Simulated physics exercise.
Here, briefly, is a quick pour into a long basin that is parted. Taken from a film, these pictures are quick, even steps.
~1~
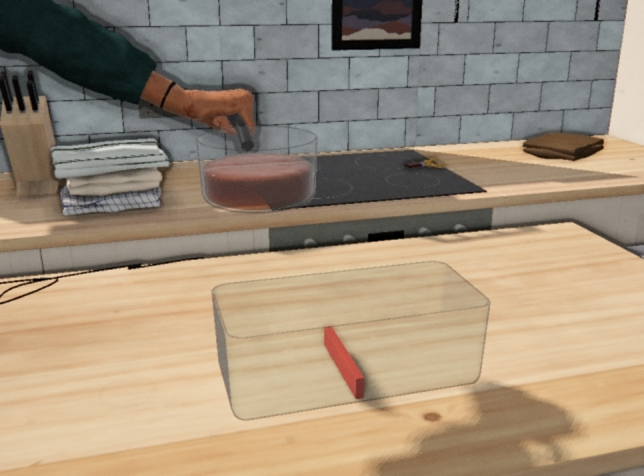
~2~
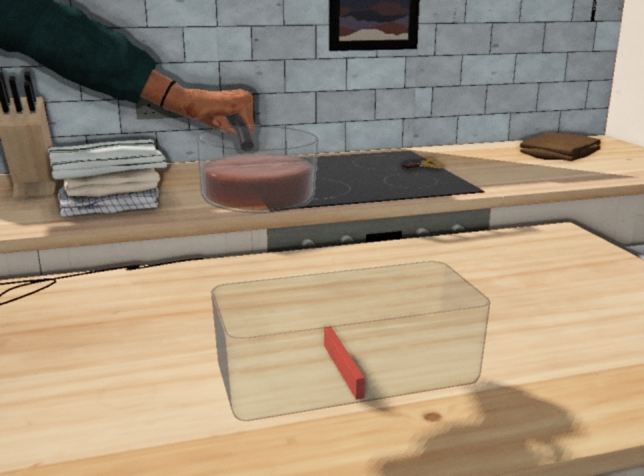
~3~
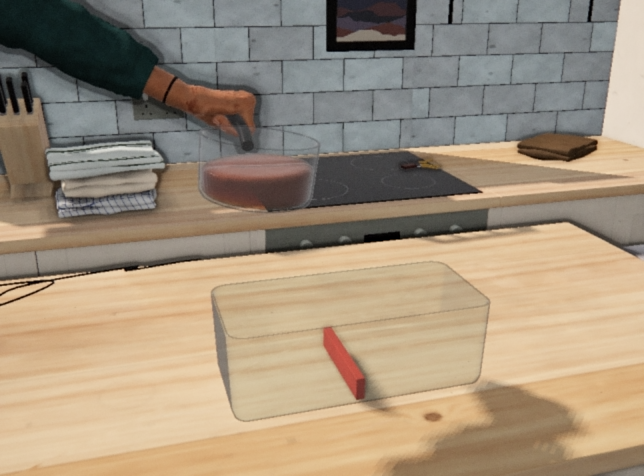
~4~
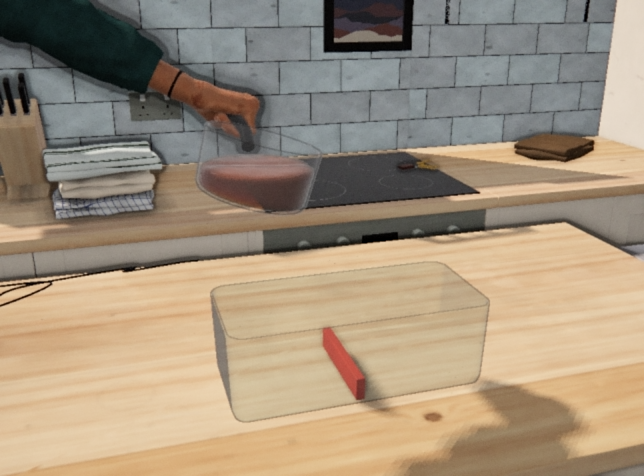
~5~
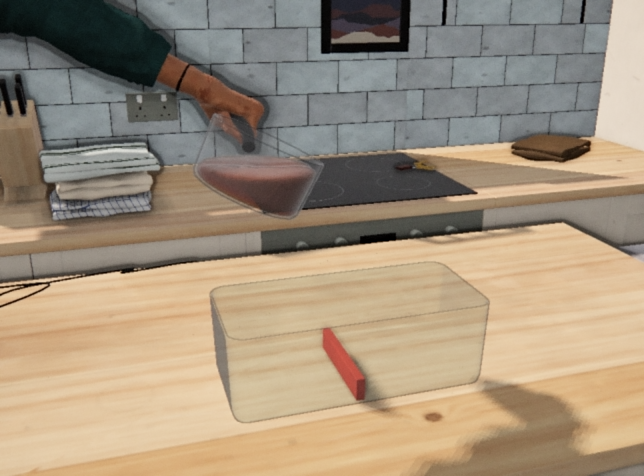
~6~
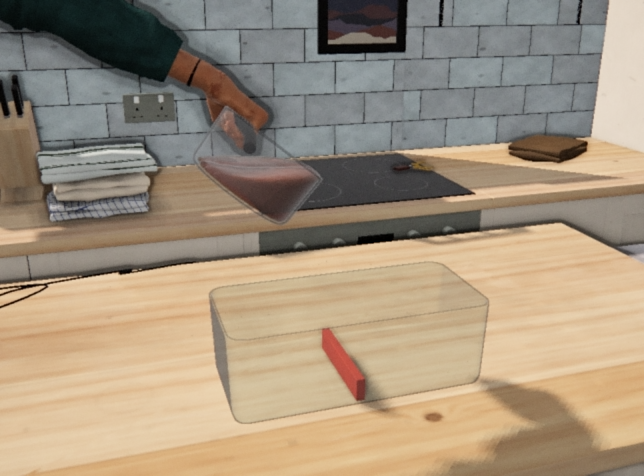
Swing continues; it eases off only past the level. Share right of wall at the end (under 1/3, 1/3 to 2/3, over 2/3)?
Most likely the right of the wall will hold one third or more, up to two thirds.
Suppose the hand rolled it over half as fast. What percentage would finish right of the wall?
Roughly 70 percent.
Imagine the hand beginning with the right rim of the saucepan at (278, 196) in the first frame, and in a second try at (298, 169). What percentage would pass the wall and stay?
About 15 per cent, then about 25 per cent.
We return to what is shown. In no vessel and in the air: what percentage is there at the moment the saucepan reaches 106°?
Around 50 %.
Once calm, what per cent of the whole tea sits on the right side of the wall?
Around 55 %.
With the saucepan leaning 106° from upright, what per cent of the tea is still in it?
Roughly 20 in a hundred.
A moment on, the saucepan is tipped right over and 21 per cent is still to pour, 2 is left of the wall and 26 right of it.
Next, the saucepan is tipped right over and 1 per cent is still to pour, 37 is left of the wall and 53 right of it.
Then the saucepan is tipped right over and 0 per cent is still to pour, 44 is left of the wall and 54 right of it.
Later the saucepan is tipped right over and 0 per cent is still to pour, 43 is left of the wall and 54 right of it.
Finally, 43 per cent lies left of the wall, 54 right of it and 2 outside.
